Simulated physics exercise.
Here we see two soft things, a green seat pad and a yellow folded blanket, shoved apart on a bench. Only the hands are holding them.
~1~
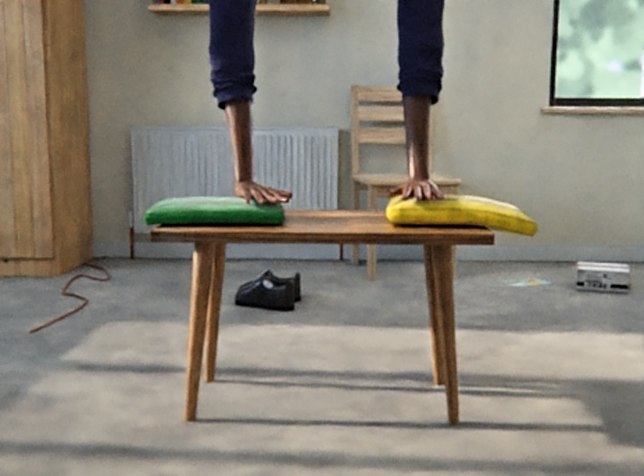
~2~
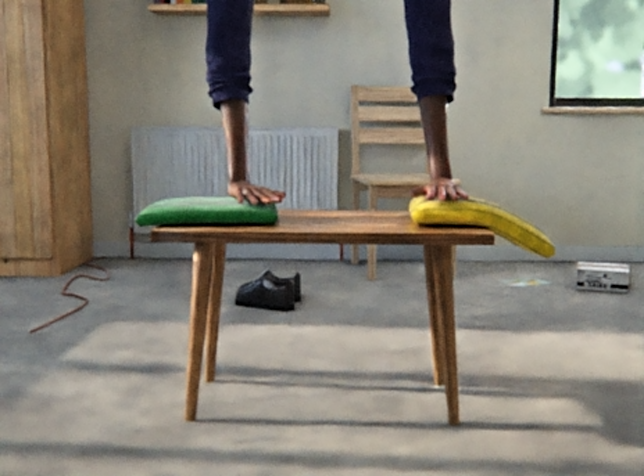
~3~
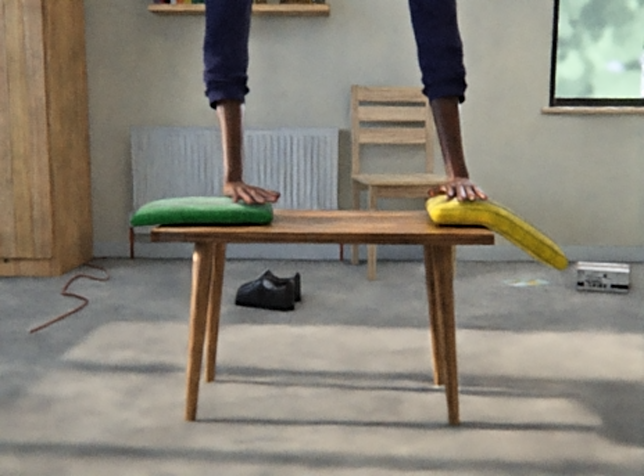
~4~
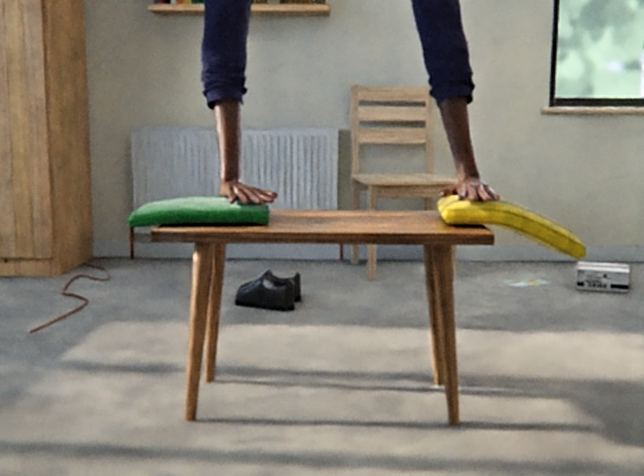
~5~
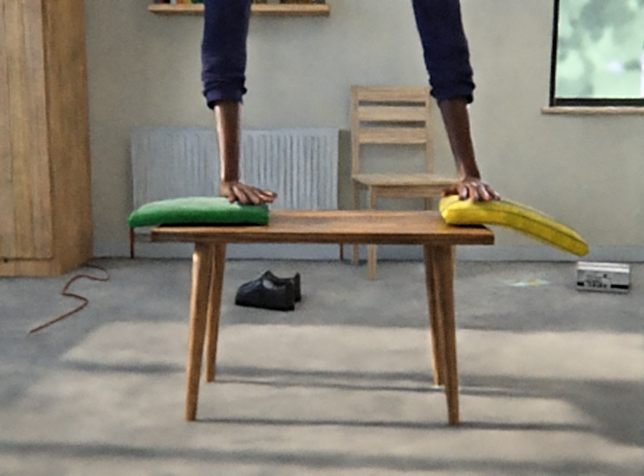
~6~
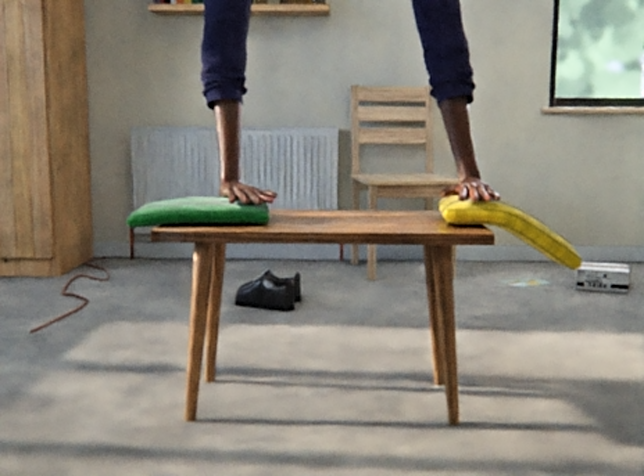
Two hands slide a green pad left and a yellow one right, its overhanging end bobbing.
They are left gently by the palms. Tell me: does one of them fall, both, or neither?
It goes like this: The green seat pad does not fall, the yellow folded blanket falls.
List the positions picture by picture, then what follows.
The first frame shows seat pad tip (150, 216); folded blanket tip (530, 226).
The second frame shows seat pad tip (143, 217); folded blanket tip (546, 249).
The third frame shows seat pad tip (138, 218); folded blanket tip (558, 261).
The fourth frame shows seat pad tip (135, 219); folded blanket tip (577, 250).
The fifth frame shows seat pad tip (134, 219); folded blanket tip (579, 247).
The sixth frame shows seat pad tip (134, 219), about a third past the edge; folded blanket tip (572, 260), well over half past the edge.
Then, 0.30 s later than the last view, seat pad at rest; folded blanket falling near (516, 282).
Then, 0.58 s later than the last view, seat pad at rest; folded blanket on the floor near (554, 395).
Finally, seat pad at rest; folded blanket on the floor near (558, 396). The green seat pad remains on top and the yellow folded blanket goes down.
